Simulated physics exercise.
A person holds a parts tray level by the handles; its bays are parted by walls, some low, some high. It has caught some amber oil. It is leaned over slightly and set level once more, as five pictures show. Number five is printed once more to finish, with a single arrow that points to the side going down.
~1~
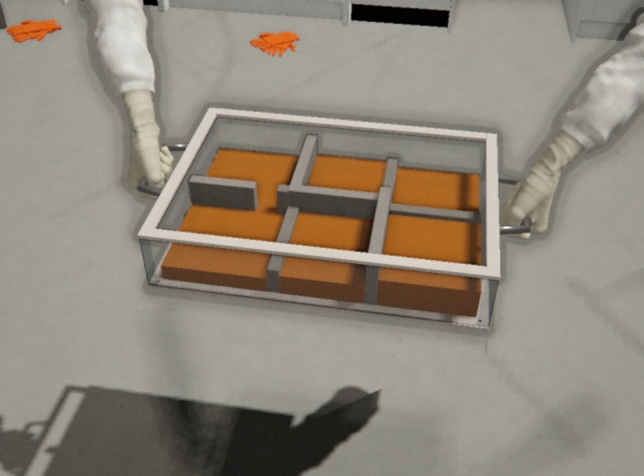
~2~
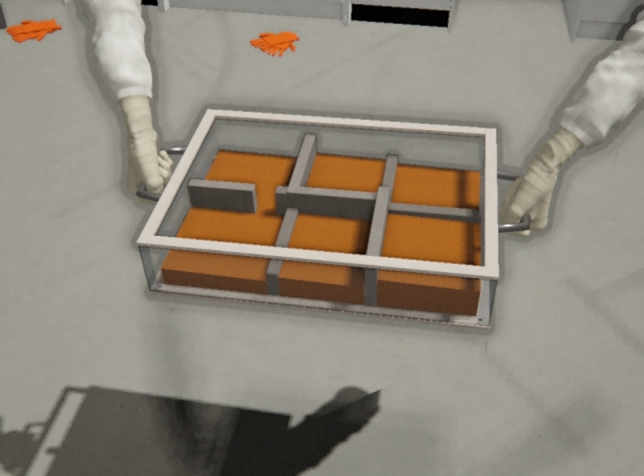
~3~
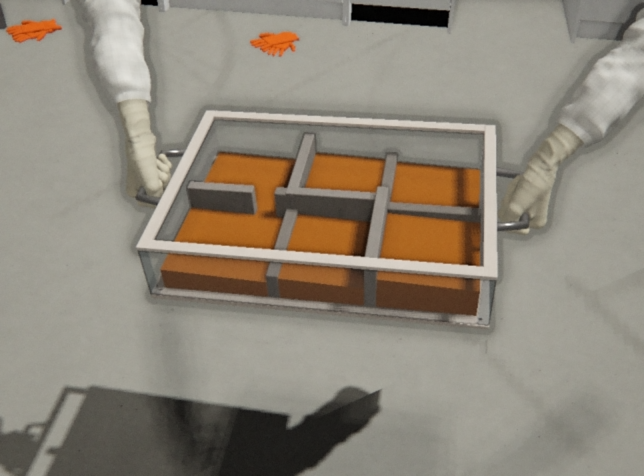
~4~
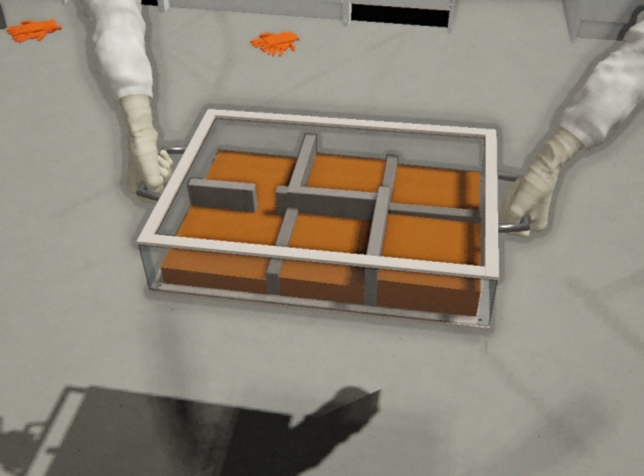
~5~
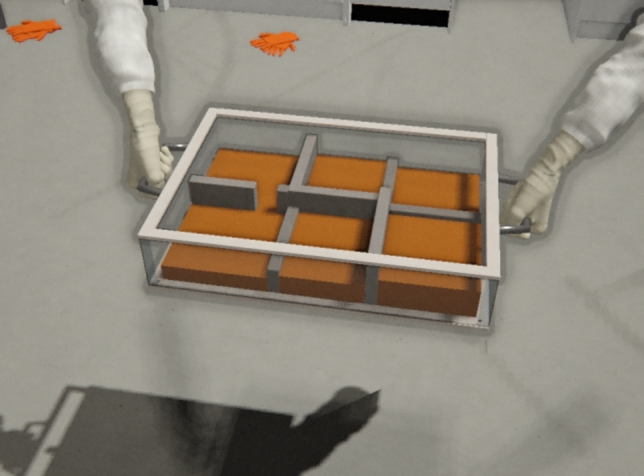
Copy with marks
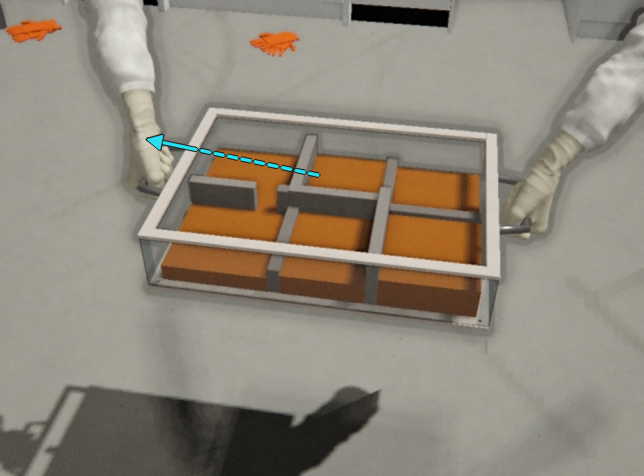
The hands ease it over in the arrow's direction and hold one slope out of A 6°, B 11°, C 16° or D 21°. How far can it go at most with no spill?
That is tilt D.
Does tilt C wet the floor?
No, that is safe.
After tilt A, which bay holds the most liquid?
It is the front right one.
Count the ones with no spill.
All of the four.
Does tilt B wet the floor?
No, that is safe.
The arrow ends at (152, 140).
With A, nothing spills; the front right bay holds the most.
With B, nothing spills; the front right bay holds the most.
With C, nothing spills; the back middle bay holds the most.
With D, nothing spills; the back left bay holds the most.
